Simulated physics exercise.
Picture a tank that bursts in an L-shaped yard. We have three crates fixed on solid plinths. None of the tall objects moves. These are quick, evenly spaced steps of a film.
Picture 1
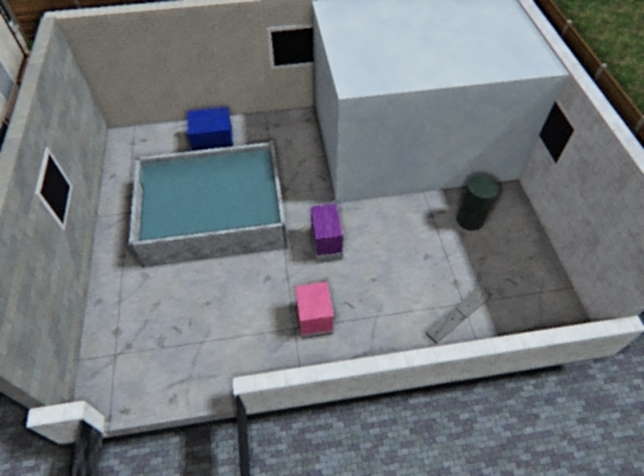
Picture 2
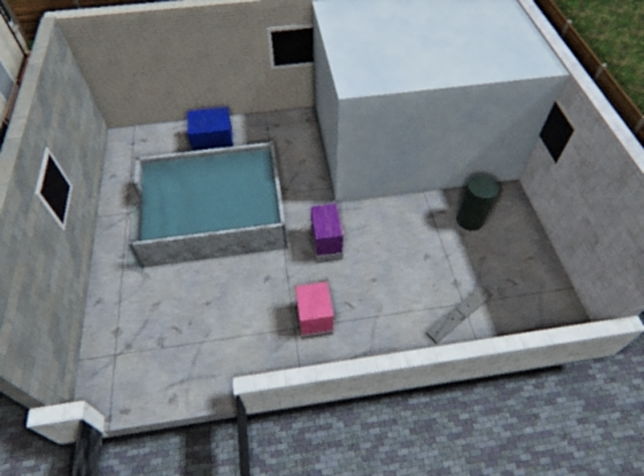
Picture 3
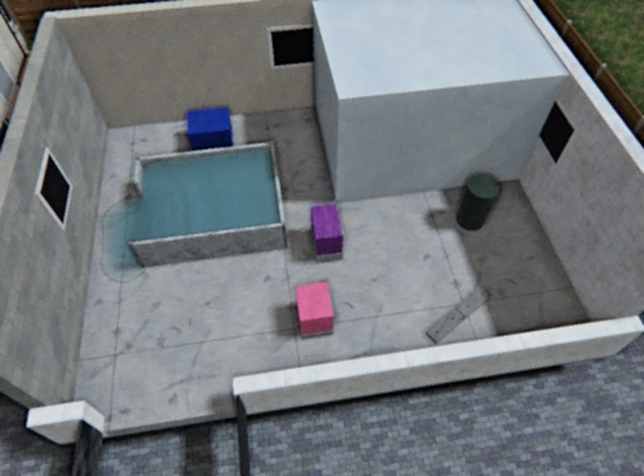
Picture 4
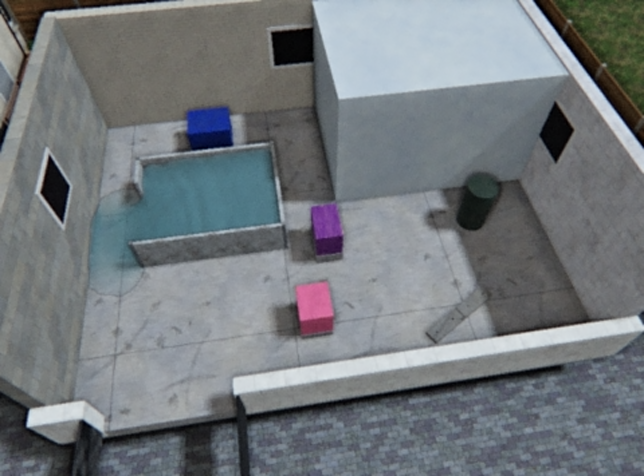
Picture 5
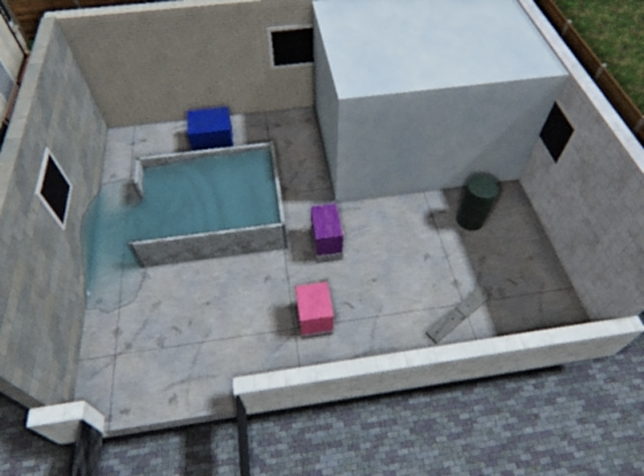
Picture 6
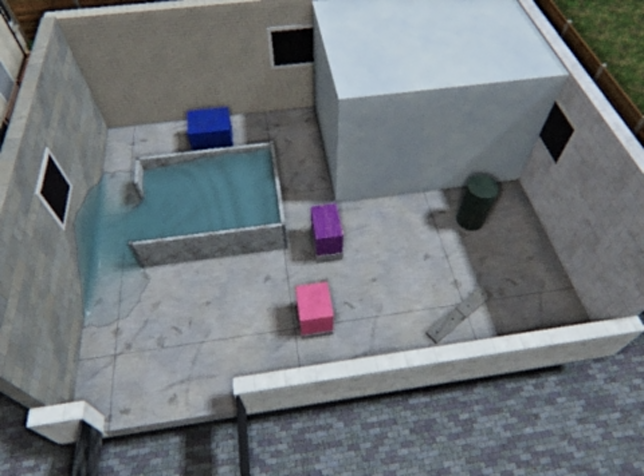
Water in a low rectangular tank pours out through its left side, inside a walled, paved L-shaped yard seen from high above at an angle. A blue block sits behind the tank, purple and pink blocks to its right and front, and a dark green barrel near the pale block-like structure. The water spreads left to the wall, then along it toward the viewer, while the camera stays still.
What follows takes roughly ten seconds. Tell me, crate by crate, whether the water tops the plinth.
At the end, I expect the pink crate to never get touched. I expect the blue crate to get touched. I expect the purple crate to never get touched.
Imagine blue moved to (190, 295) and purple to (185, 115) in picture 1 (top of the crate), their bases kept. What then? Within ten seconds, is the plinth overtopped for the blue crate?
Result for blue: Overtopped.
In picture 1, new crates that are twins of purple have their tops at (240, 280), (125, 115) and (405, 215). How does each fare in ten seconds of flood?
Stays clear, gets flooded, stays clear.
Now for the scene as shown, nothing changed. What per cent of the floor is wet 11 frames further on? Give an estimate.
That works out at 30 %.
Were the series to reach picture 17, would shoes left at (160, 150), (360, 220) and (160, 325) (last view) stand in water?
Status per point, in sequence: Waterlogged, then unwetted, then waterlogged.
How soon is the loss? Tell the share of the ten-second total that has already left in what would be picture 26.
Close to 35 %.
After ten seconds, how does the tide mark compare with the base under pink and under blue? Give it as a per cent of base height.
60 and 340 %, roughly.
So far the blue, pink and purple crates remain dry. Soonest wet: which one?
The one in blue, I say.
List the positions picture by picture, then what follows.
The first frame shows the water tank at (208, 192) is whole and still.
In the second frame, water pours out at (144, 228) and has run to a hidden place.
In the third frame, the front is at (114, 208), out from the gap at (144, 229).
In the fourth frame, the front is at (103, 201), out from the gap at (144, 229).
In the fifth frame, the front is at (87, 306), out from the gap at (144, 229).
In the sixth frame, water pours out at (144, 229) and has run to (103, 175).
A moment on, water covers 15 % of the floor; the pink crate not reached, the blue crate not reached, the purple crate not reached.
Next, water covers 30 % of the floor; the pink crate not reached, the blue crate water round its plinth, the purple crate not reached.
Then, water covers 35 % of the floor; the pink crate not reached, the blue crate water round its plinth, the purple crate not reached.
Later, water covers 55 % of the floor; the pink crate water round its plinth, the blue crate water round its plinth, the purple crate water round its plinth.
In the end, water covers 80 % of the floor; the pink crate stayed above the water, the blue crate was topped, the purple crate stayed above the water.
